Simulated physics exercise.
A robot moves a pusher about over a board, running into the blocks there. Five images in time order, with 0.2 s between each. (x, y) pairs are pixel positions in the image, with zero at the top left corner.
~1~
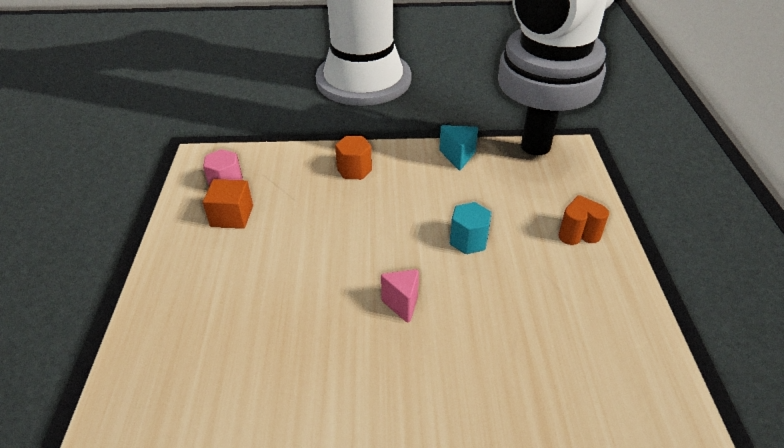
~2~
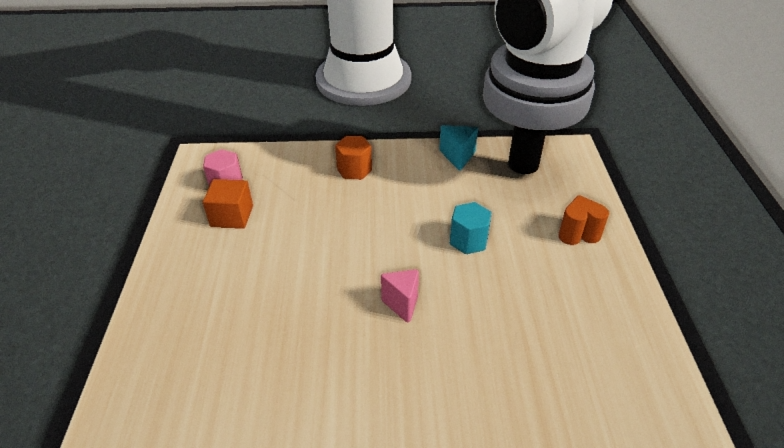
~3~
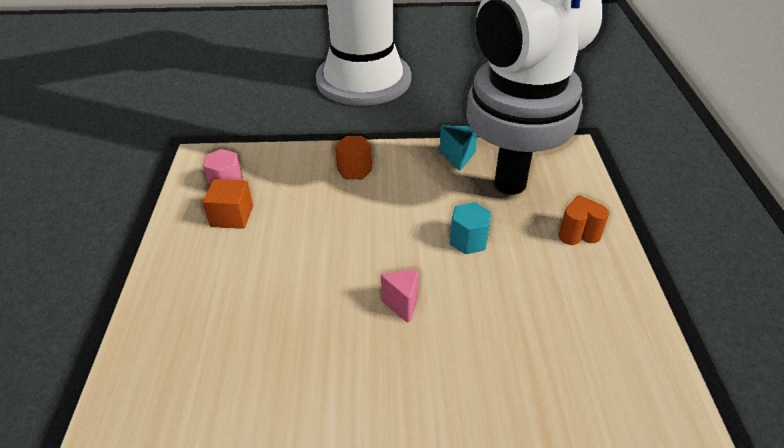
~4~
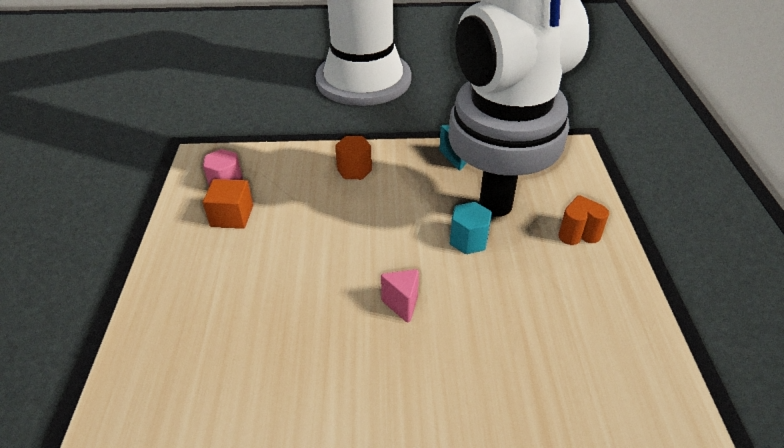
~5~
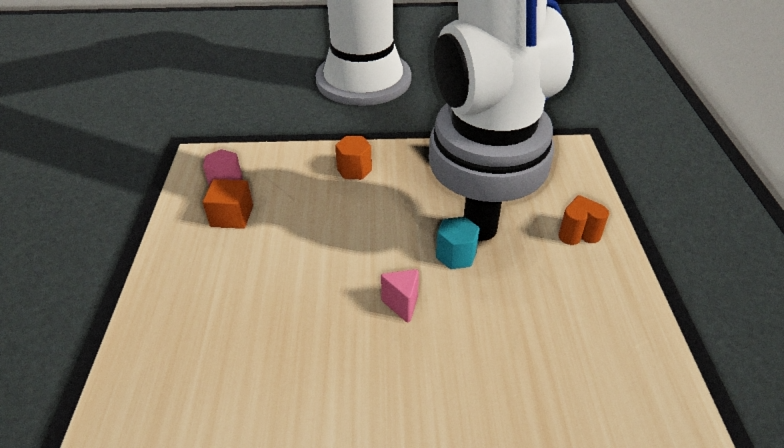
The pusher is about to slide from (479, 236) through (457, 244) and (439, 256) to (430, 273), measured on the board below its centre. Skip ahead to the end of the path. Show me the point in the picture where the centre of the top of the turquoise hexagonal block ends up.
Answer: (418, 276).
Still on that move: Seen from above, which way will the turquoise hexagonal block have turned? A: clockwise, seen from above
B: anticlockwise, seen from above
Answer: B.
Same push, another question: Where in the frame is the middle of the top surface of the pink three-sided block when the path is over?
The pink three-sided block ends near (388, 295).
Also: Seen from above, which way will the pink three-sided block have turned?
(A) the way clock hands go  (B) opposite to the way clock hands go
The answer is A.
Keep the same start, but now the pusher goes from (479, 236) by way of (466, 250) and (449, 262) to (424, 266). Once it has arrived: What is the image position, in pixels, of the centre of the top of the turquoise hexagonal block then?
I predict (413, 269).
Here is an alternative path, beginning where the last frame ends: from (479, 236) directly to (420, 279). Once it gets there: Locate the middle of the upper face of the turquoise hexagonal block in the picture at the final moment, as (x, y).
I'd expect the centre of its top face to be at (406, 282).
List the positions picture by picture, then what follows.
In the first picture, tip of the pusher at (536, 147), middles of tops, pink three-sided block at (403, 280), turquoise hexagonal block at (472, 215).
In the second picture, pusher at (523, 165), nothing pushed.
In the third picture, pusher at (510, 185), nothing pushed.
In the fourth picture, pusher at (496, 206), nothing pushed.
In the fifth picture, pusher at (480, 229), pink three-sided block at (403, 280), turquoise hexagonal block at (459, 229).
On the path given first. Halfway along, pusher at (447, 242); turquoise hexagonal block at (435, 248), turned 35° anticlockwise.
At the end, pusher at (430, 267); pink three-sided block at (388, 295), turned 45° clockwise; turquoise hexagonal block at (418, 276), turned 40° anticlockwise.
